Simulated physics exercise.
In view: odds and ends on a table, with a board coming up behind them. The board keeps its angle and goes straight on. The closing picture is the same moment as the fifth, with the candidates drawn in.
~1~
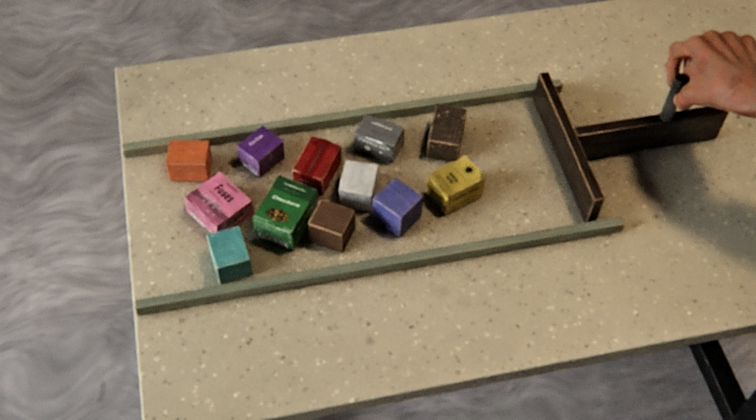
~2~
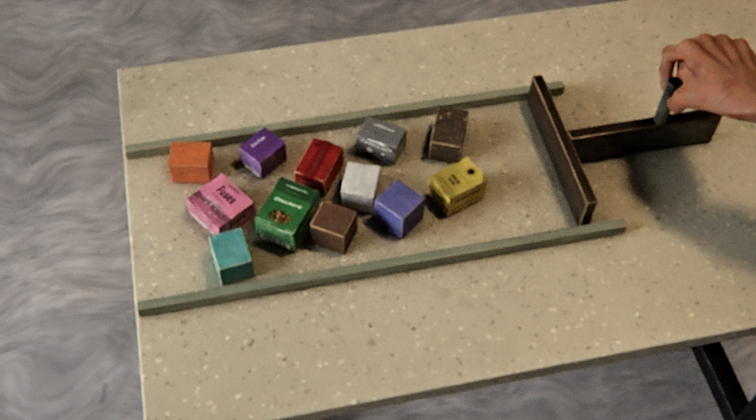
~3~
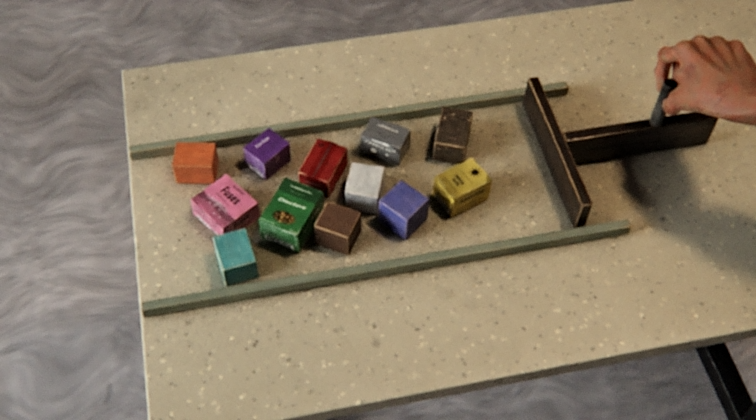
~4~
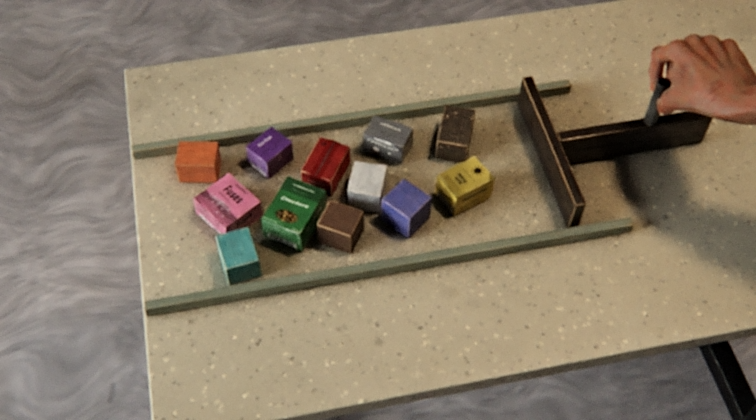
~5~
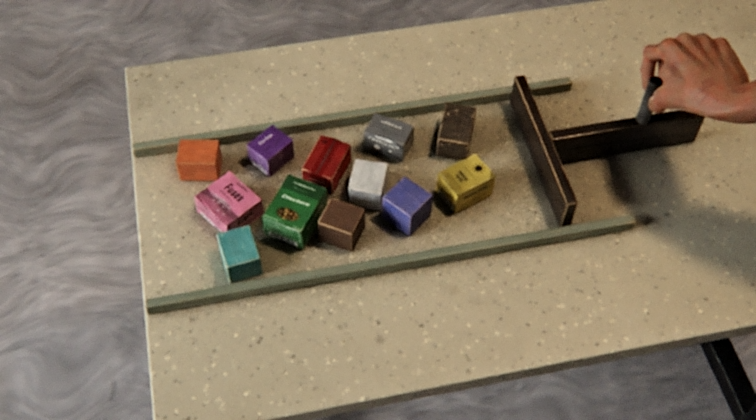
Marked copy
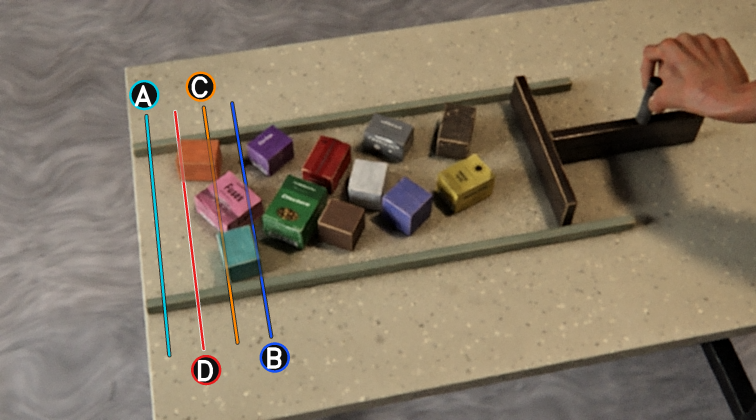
A hand at the right grips a dark T-shaped board and slides it slowly left between two pale green rails on a speckled tabletop, seen from above at a slant. Ahead of it sit scattered blocks and packets: orange, pink and teal at left, purple, green, red, white, grey and brown mid-table, blue, yellow and black nearer the board. They stay untouched while the view drifts very slightly.
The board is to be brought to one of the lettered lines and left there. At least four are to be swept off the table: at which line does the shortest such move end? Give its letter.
C is the first line that does it.
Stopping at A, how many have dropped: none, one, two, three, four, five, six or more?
By then, six or more.
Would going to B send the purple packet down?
No.
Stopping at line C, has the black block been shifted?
Yes.
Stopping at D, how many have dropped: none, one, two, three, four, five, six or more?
In all, six or more.
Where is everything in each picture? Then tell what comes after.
Yellow box (456, 185); pink box (220, 206); black block (447, 133), in the first picture.
Board (564, 136); orange block (191, 163), in the second picture.
Board (559, 138); brown block (338, 228), in the third picture.
Board (553, 137); white block (368, 187), in the fourth picture.
Board (545, 136); grey packet (389, 138); green packet (295, 211); red box (327, 165), in the fifth picture.
On the copy, A at (157, 225); B at (250, 210); C at (219, 215); D at (188, 220).
On C. First, board (431, 154); grey packet (354, 141); blue block (390, 220).
Then, board (314, 173); pink box (166, 208); turquoise block (181, 268).
Finally, board (220, 188); green packet over the edge; turquoise block over the edge; six fallen.
By contrast, A drops eleven, but is farther than needed; B drops only three; D drops nine, but is farther than needed.
